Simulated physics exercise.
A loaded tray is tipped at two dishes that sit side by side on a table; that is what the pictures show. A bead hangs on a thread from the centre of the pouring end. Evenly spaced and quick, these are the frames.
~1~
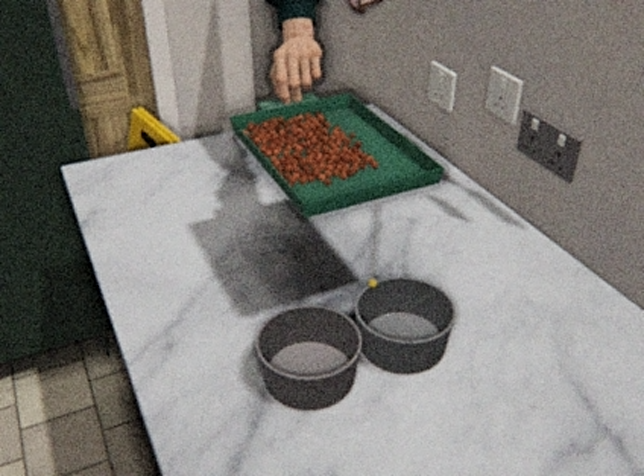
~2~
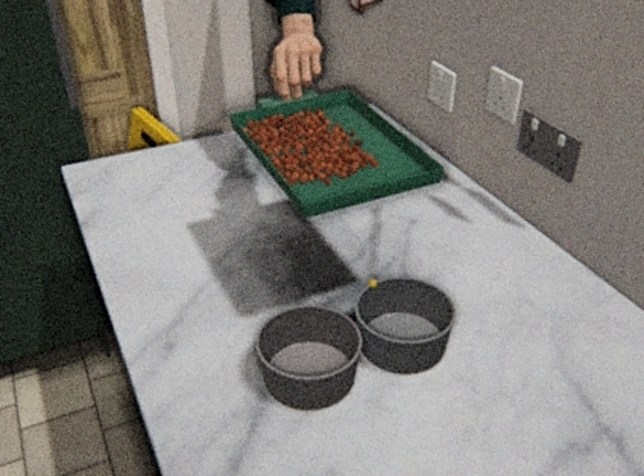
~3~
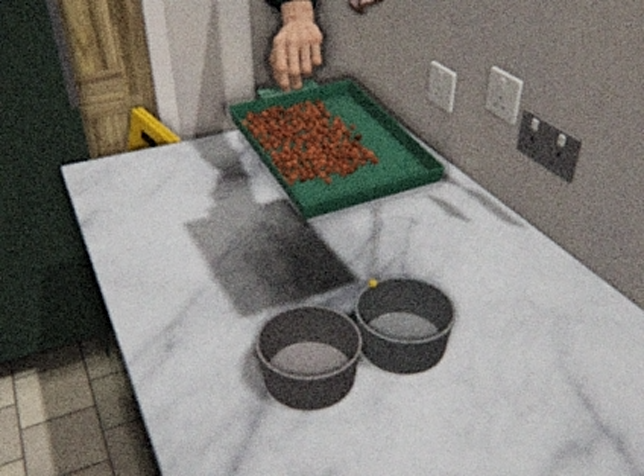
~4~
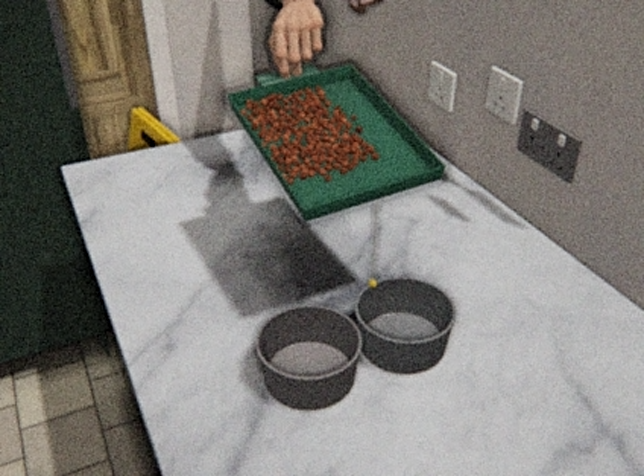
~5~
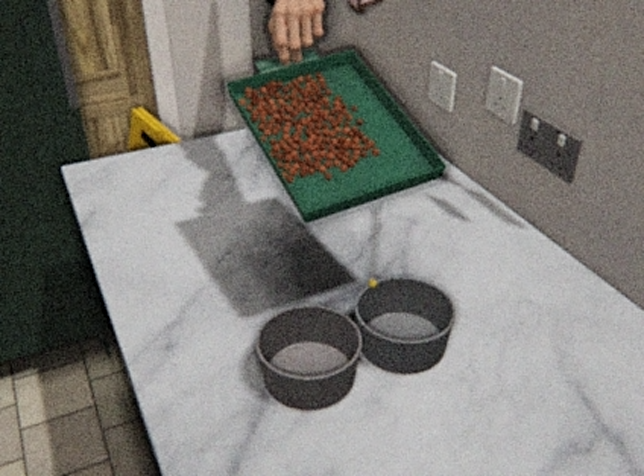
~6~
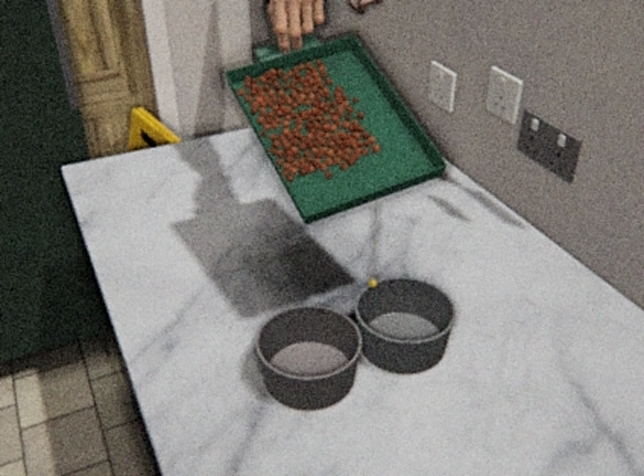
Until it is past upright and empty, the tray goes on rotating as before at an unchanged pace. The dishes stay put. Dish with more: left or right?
I'd say the left dish gets the lion's share of it.
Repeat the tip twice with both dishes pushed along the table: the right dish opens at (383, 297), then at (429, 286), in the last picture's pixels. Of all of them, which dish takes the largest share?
Try 1 - the dish at left, try 2 - the dish at left.
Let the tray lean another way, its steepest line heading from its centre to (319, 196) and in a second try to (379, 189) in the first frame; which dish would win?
Try 1: The left-side dish; try 2: The right-side dish.
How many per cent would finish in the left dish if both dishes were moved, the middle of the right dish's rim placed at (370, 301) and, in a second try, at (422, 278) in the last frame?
It would be near 30 per cent first and near 50 per cent second.
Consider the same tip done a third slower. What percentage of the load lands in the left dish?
That works out at about 70 percent.
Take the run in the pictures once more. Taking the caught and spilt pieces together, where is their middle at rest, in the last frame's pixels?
Last view, centre at rest - approx. (333, 372).
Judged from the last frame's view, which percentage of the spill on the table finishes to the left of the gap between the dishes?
Roughly 0 in a hundred.
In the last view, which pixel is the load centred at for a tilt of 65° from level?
I'd mark the middle close to (330, 163).
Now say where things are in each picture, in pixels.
The first picture shows corners of the pouring end (305, 202) and (441, 167), level; middle of the load (304, 145), clay pellets; left dish (331, 389); right dish (430, 353); bead on its thread (372, 283).
The second picture shows corners of the pouring end (305, 202) and (441, 167), level; middle of the load (304, 143).
The third picture shows corners of the pouring end (306, 204) and (442, 166), tipped barely, lowest at the left corner; middle of the load (304, 138).
The fourth picture shows corners of the pouring end (306, 207) and (443, 166), tipped a little, lowest at the left corner; middle of the load (304, 130).
The fifth picture shows corners of the pouring end (306, 211) and (443, 165), tipped clearly, lowest at the left corner; middle of the load (304, 123).
The sixth picture shows corners of the pouring end (306, 214) and (444, 165), tipped clearly, lowest at the left corner; middle of the load (304, 117); left dish (331, 389); right dish (430, 353).
Just after the last frame, tray tipped steeply; every one on the tray.
A moment on, tray tipped past a quarter turn; almost all on the tray; just a few in the left dish; just a few in the air.
Further on, tray tipped past a quarter turn; roughly two thirds in the left dish; roughly a quarter in the right dish; about a tenth outside both.
When it is over, tray tipped past a quarter turn; roughly two thirds in the left dish; roughly a quarter in the right dish; about a tenth outside both.
